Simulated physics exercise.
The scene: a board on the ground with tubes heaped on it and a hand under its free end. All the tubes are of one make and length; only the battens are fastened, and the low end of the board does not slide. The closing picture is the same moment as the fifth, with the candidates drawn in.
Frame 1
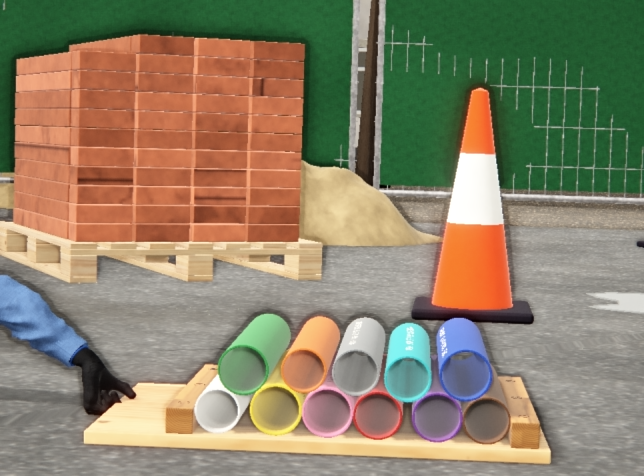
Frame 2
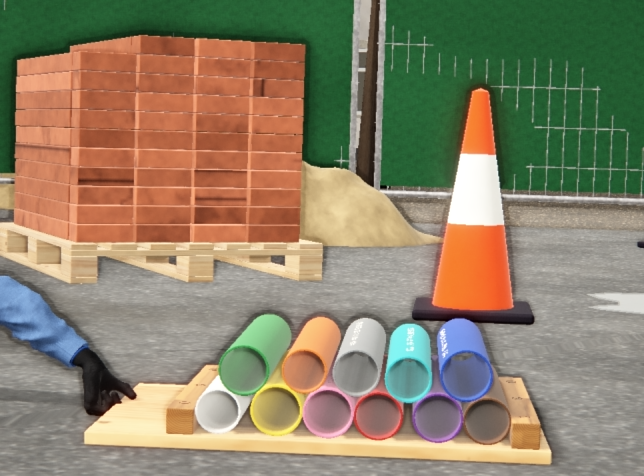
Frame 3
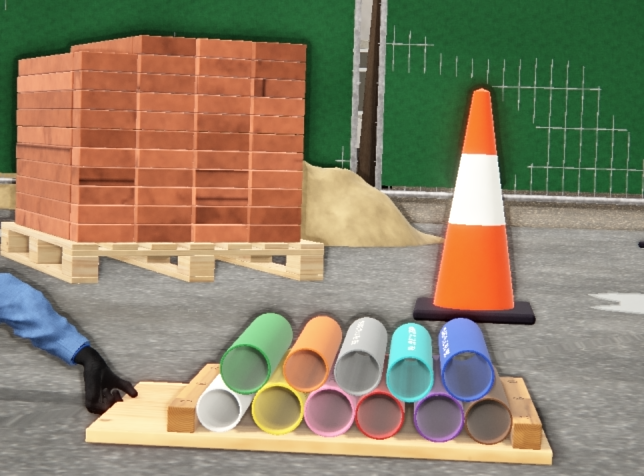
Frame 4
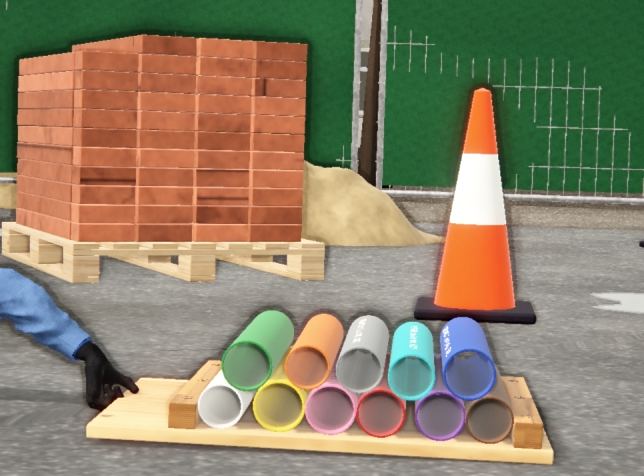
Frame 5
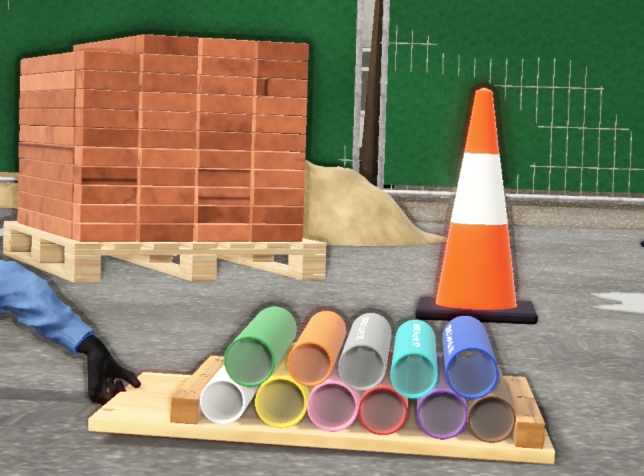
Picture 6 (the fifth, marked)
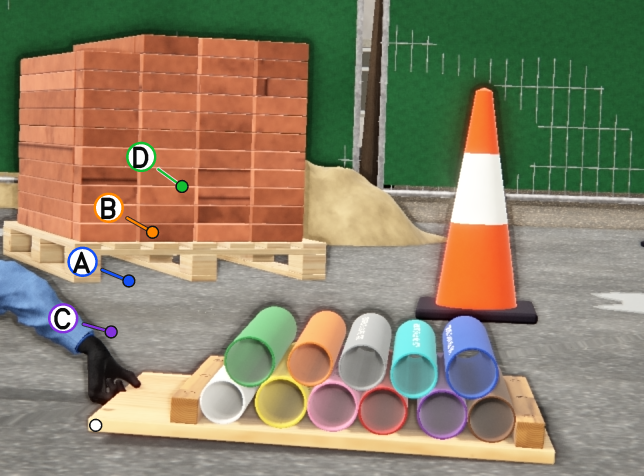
We see colourful tubes stacked in two rows on a wooden board, near bricks and a traffic cone. A gloved hand at the board's left end barely moves, then raises that end slightly, the tubes keeping their arrangement.
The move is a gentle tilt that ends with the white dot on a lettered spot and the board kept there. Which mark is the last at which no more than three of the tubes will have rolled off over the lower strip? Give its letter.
Mark B is as high as it can go.
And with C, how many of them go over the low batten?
It comes to none.
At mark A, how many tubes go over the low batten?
With A, none.
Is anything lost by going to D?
Yes, at D.
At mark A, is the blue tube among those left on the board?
Yes, with A.
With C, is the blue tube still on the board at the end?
Yes, with C.
On the marked copy, A at (129, 281); B at (153, 232); C at (111, 332); D at (182, 187); the white dot at (96, 426).
Taking B. A third of the way, board at 16°.
Two thirds of the way, board at 27°.
When it is over, board at 27°, one over the low batten (blue).
As for the rest, A none over the low batten; C none over the low batten; D five over the low batten.
